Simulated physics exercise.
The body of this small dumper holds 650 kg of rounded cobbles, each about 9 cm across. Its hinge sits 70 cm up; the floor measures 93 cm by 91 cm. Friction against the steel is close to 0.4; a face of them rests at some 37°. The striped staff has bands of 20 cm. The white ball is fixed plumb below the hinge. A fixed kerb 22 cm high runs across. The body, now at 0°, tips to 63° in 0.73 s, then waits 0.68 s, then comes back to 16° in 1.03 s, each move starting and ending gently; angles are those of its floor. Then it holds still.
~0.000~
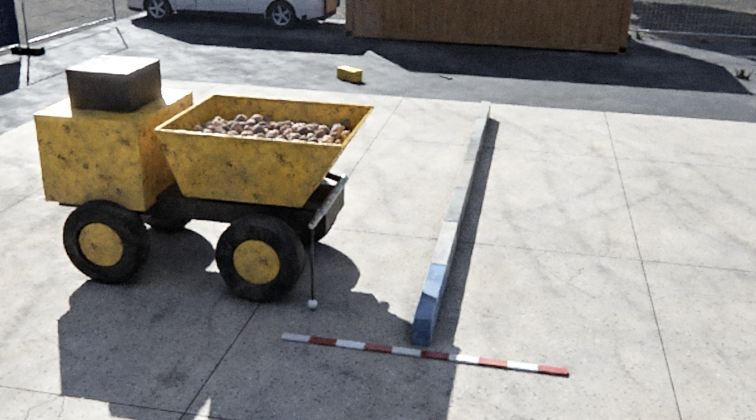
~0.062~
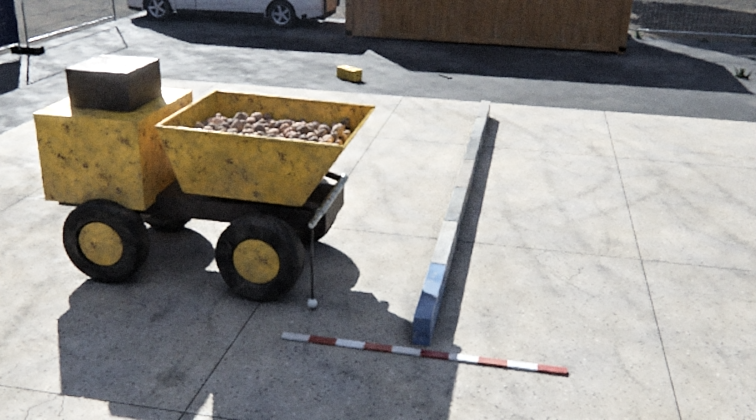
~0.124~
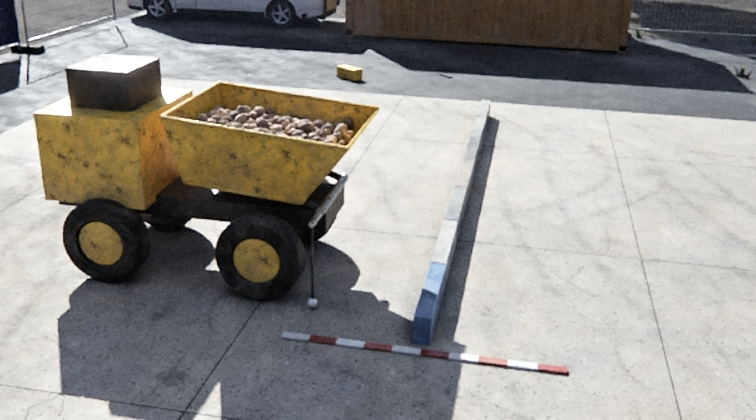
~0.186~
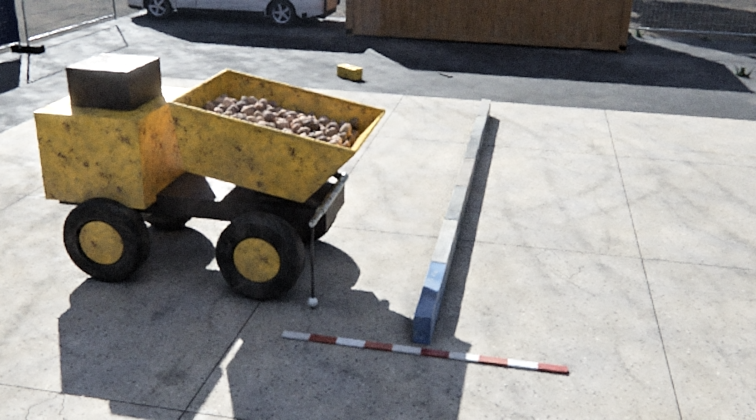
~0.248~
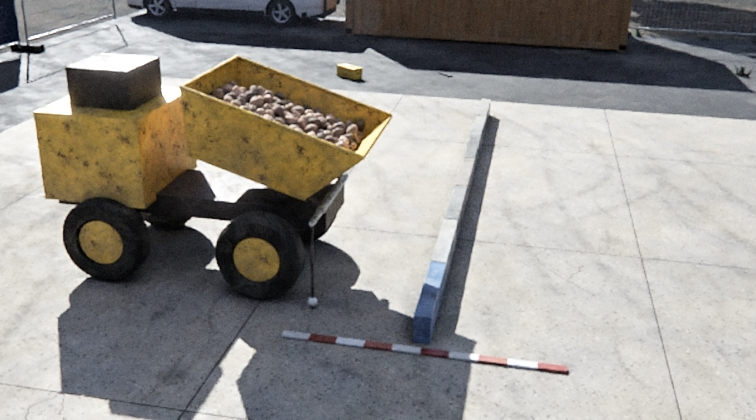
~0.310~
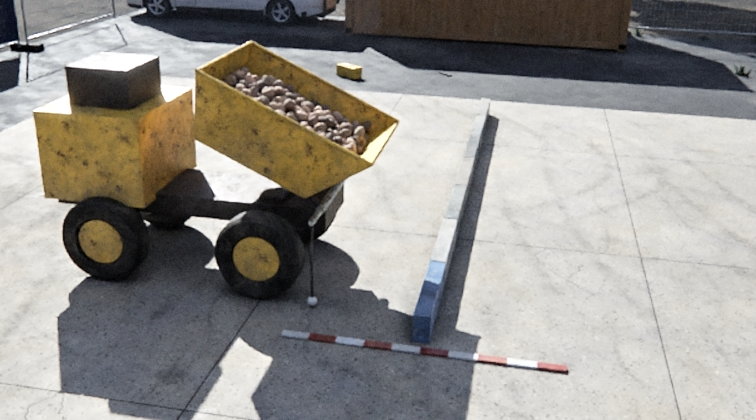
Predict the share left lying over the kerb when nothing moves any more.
Some 55 per cent of it.
After 0.6 s the floor is at 53°; 100 % in the body; the foremost stones are at (383, 169).
After 0.8 s the floor is at 63°; 98 % in the body, 2 % on this side of the kerb; the foremost stones are at (429, 194).
After 2.9 s the floor is at 16°; 36 % in the body, 10 % on this side of the kerb, 54 % over the kerb; the foremost stones are past the picture's edge.
After 5.6 s the floor is at 16°; 36 % in the body, 10 % on this side of the kerb, 54 % over the kerb; the foremost stones are past the picture's edge.
